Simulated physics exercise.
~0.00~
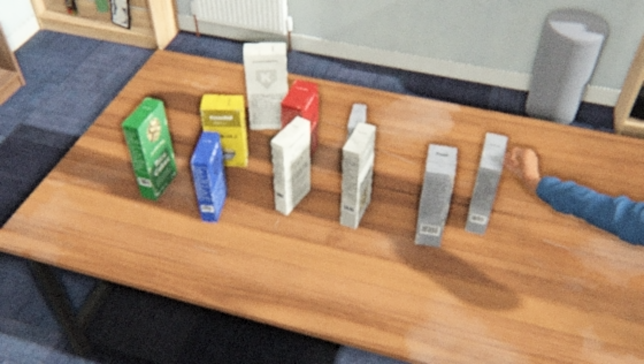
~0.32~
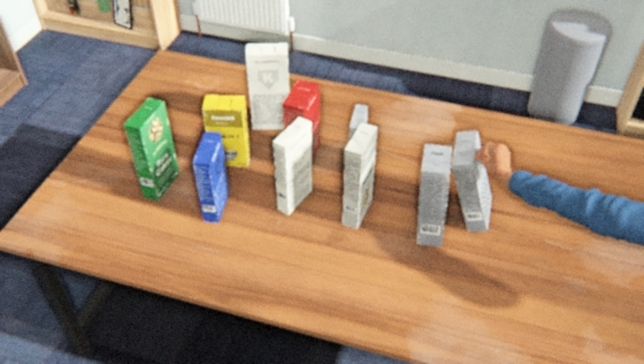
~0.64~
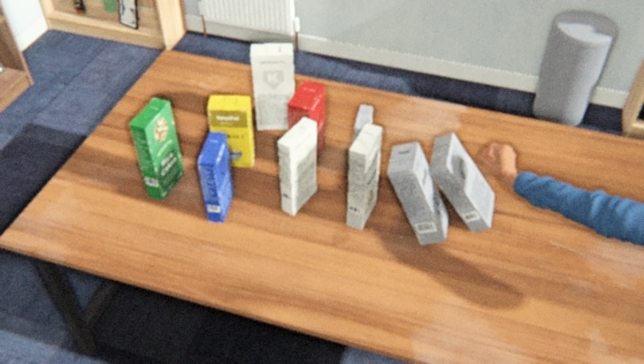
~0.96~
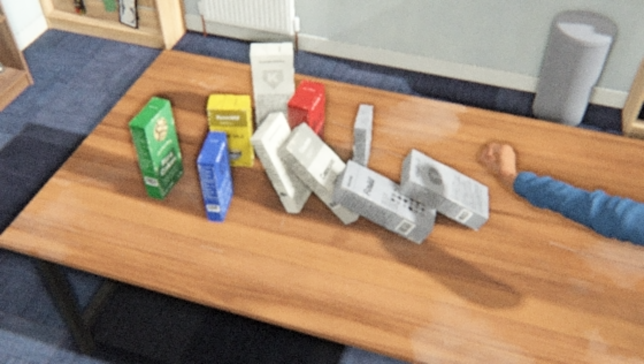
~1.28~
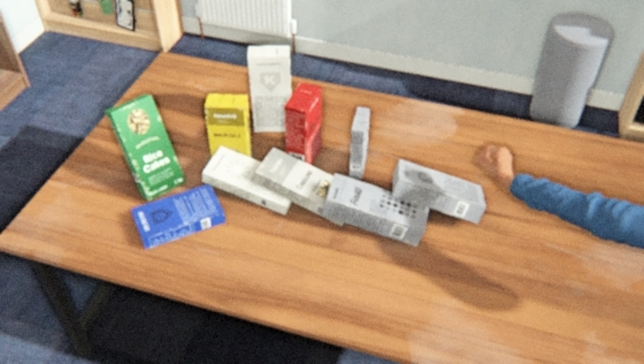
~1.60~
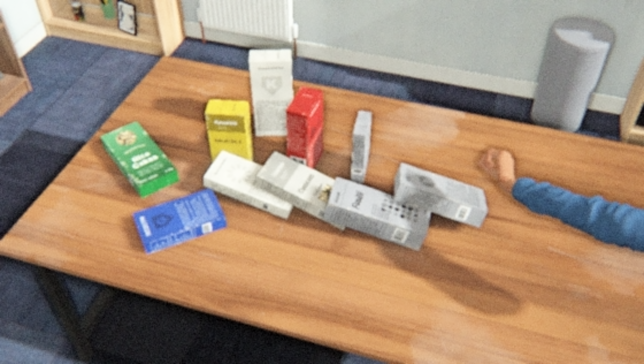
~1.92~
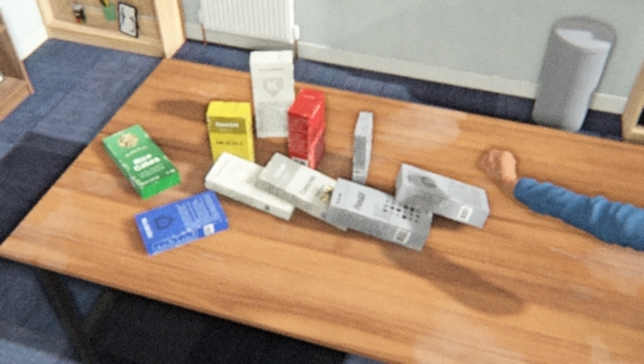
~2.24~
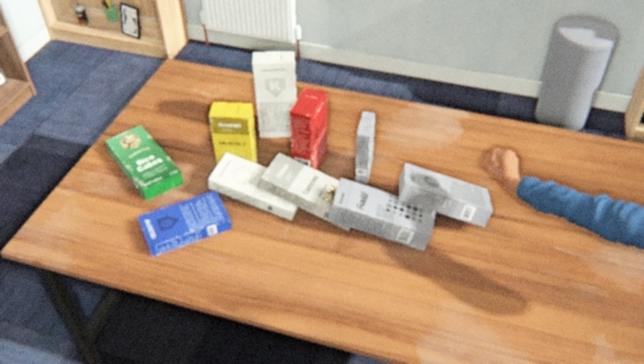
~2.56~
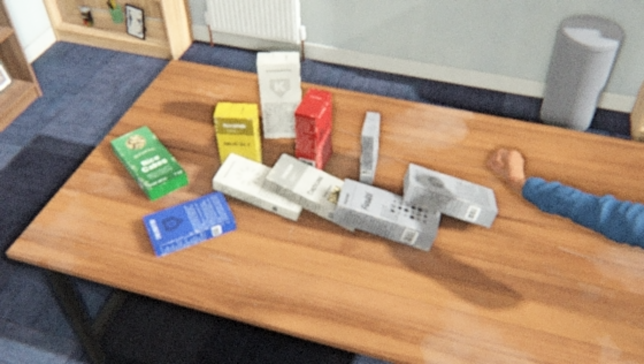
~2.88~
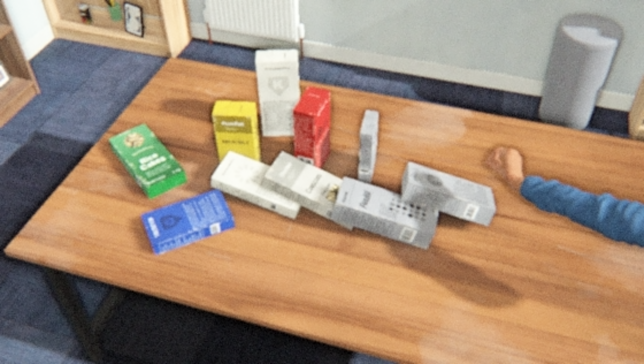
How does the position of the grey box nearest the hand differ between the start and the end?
At the start the grey box stands upright on its narrow end, and by the end it is lying on its side on the table.
